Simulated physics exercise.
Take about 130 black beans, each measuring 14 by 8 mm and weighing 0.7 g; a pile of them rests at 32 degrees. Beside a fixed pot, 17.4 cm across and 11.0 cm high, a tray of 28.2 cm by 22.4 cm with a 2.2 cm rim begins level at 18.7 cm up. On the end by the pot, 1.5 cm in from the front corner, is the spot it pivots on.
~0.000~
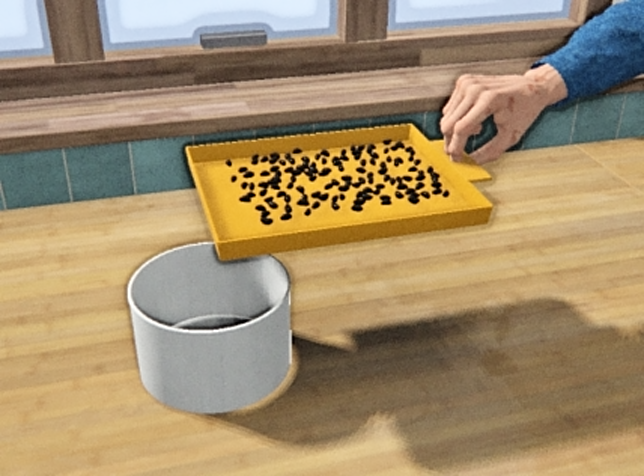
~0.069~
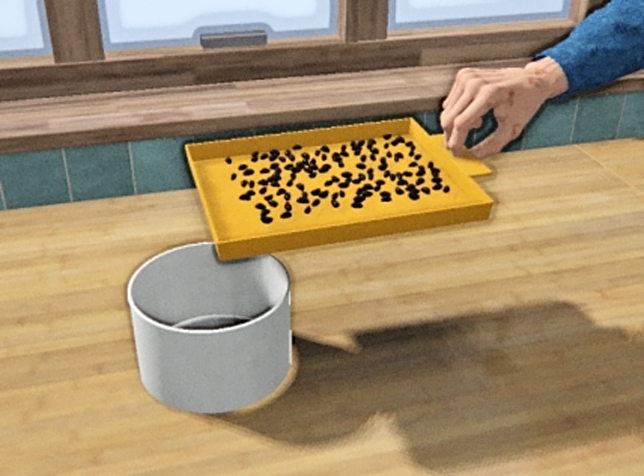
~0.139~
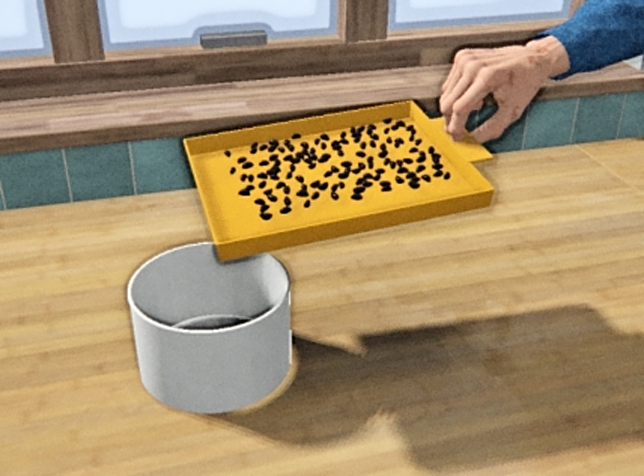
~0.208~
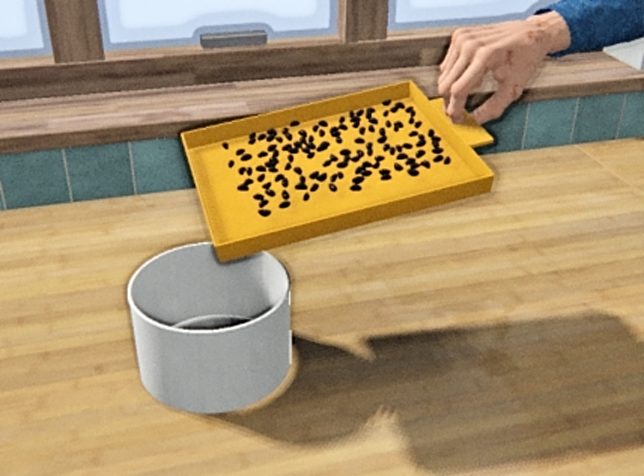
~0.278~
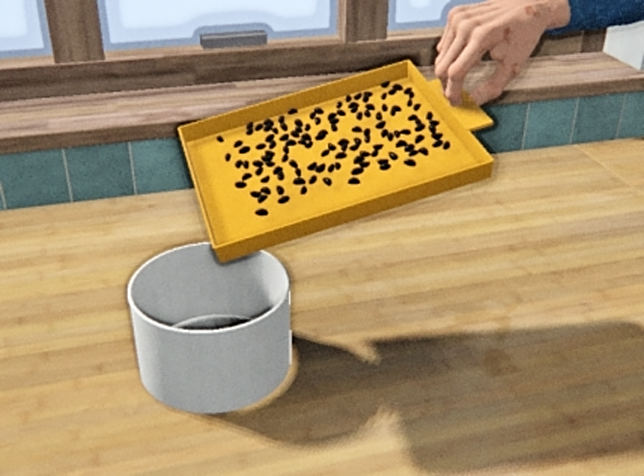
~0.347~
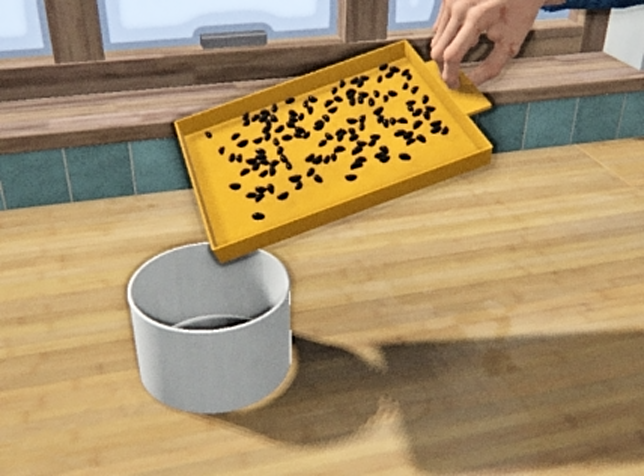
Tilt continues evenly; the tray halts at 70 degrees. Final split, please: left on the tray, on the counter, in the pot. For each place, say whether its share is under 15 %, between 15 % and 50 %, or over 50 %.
Left on the tray: A majority; counter: A mid-sized amount; pot: A low amount.
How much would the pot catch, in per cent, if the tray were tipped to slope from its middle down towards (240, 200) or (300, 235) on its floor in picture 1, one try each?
About 5 per cent on the first try and 0 per cent on the second.
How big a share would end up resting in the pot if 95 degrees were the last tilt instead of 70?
10 %.
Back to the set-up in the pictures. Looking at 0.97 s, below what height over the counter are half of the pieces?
About 22 cm.
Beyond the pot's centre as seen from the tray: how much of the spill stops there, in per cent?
That works out to about 80 percent.
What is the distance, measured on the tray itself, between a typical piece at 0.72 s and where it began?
Some 12 cm.
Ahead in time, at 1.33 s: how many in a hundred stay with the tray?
It's roughly 70 percent.
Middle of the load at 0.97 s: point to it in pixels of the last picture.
Near (209, 222).
After 0.72 s, tilt 44 degrees; the tray holds 100 %, the pot 0 %.
After 0.97 s, tilt 60 degrees; the tray holds 90 %, the pot 0 %.
Then, at 1.33 s, tilt 70 degrees; the tray holds 70 %, the pot 0 %.
At rest (2.5 s), tray 65 %, counter 30 %, pot 5 %.
